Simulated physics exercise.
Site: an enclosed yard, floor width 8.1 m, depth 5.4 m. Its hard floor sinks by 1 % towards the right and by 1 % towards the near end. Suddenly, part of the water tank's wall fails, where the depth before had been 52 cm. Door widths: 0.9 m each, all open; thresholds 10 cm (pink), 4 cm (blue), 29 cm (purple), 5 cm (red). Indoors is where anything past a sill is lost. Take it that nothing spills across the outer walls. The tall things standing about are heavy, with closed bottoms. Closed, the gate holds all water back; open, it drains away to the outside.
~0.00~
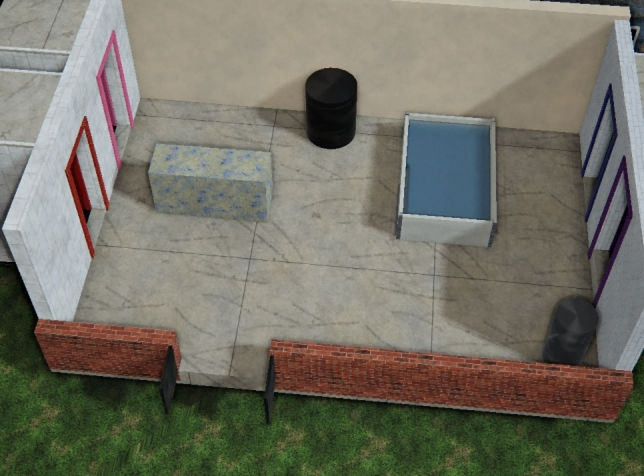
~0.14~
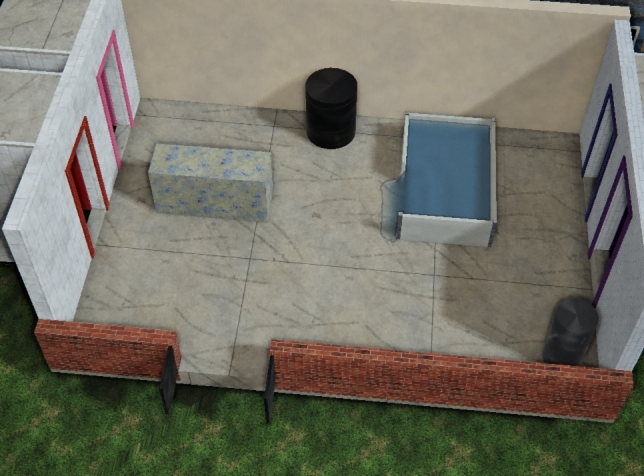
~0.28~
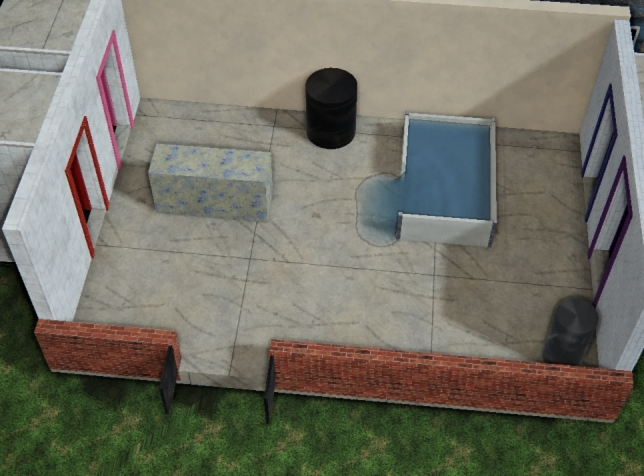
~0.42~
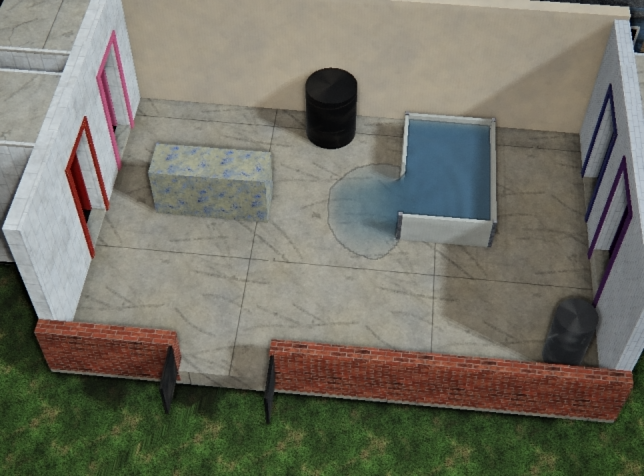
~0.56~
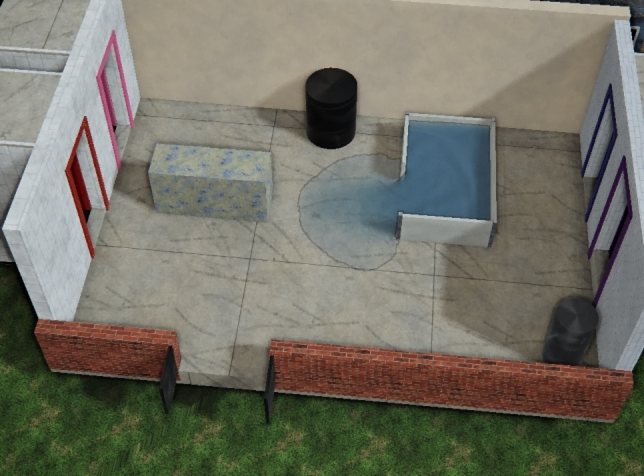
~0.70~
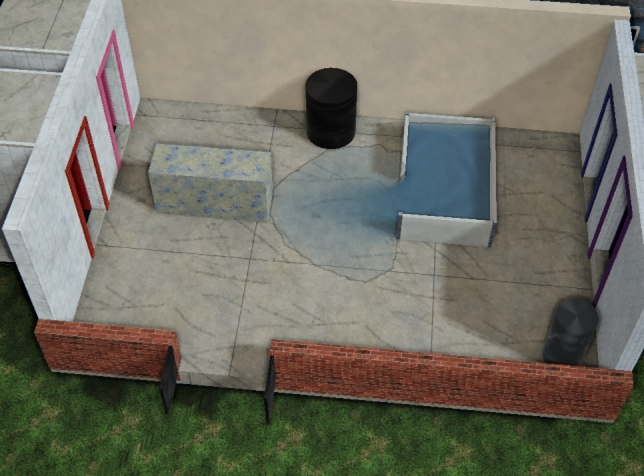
Walled yard with a stone floor, water pouring from a gap in a tank's left side and spreading leftward towards a patterned block.
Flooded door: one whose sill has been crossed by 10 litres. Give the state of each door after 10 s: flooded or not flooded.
State after that time: Pink door not flooded, blue door not flooded, purple door not flooded, red door flooded.
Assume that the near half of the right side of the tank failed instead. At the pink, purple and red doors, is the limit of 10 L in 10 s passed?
Result: Pink limit not passed, purple limit not passed, red limit not passed.
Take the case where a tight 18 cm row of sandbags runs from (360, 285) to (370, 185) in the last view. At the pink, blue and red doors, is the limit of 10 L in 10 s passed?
So pink comes out low enough, blue comes out low enough and red comes out low enough.
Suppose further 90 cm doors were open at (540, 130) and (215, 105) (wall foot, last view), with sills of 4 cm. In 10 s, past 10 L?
In that order: Below, above.
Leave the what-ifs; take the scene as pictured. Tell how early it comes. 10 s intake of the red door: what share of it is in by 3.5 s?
Some 0 in a hundred.
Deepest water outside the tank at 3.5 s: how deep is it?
It tops out at some 22 cm.
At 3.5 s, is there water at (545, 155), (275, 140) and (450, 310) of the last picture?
Respectively: Was missed, got hit, was missed.
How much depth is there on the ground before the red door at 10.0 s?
It comes to near 3.0 cm.
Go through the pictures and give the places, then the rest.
In the first picture, the water tank at (449, 169) is whole and still, 52 cm deep.
In the second picture, the front is at (395, 182), 0.6 m from the gap at (403, 203); 0.2 m2 of floor is under water; 52 cm left at the back of the water tank.
In the third picture, the front is at (370, 180), 0.8 m from the gap at (402, 205); 0.8 m2 of floor is under water; 52 cm left at the back of the water tank.
In the fourth picture, water pours out at (402, 205) and has run 1.2 m, to (335, 190); typically 7 cm deep outside, 51 cm at the water tank's back.
In the fifth picture, the front is at (307, 191), 1.7 m from the gap at (402, 205); 2.8 m2 of floor is under water; 48 cm left at the back of the water tank.
In the sixth picture, water pours out at (402, 205) and has run 2.2 m, to (273, 204); typically 4 cm deep outside, 44 cm at the water tank's back.
After 1.4 s water covers 25 % of the floor and is deepest (30 cm) near (395, 226); pink door not reached, blue door not reached, purple door not reached, red door not reached.
After 2.2 s water covers 45 % of the floor and is deepest (23 cm) near (279, 207); pink door 2 cm at the sill, 0 L in, blue door not reached, purple door not reached, red door not reached.
After 3.5 s water covers 55 % of the floor and is deepest (22 cm) near (66, 346); pink door 9 cm at the sill, 0 L in, blue door not reached, purple door not reached, red door 4 cm at the sill, 0 L in.
After 6.0 s water covers 60 % of the floor and is deepest (12 cm) near (103, 226); pink door 7 cm at the sill, 1 L in, blue door not reached, purple door not reached, red door 11 cm at the sill, 8 L in.
After 10.0 s water covers 70 % of the floor and is deepest (8 cm) near (337, 371); pink door 3 cm at the sill, 1 L in, blue door not reached, purple door not reached, red door 3 cm at the sill, 26 L in.
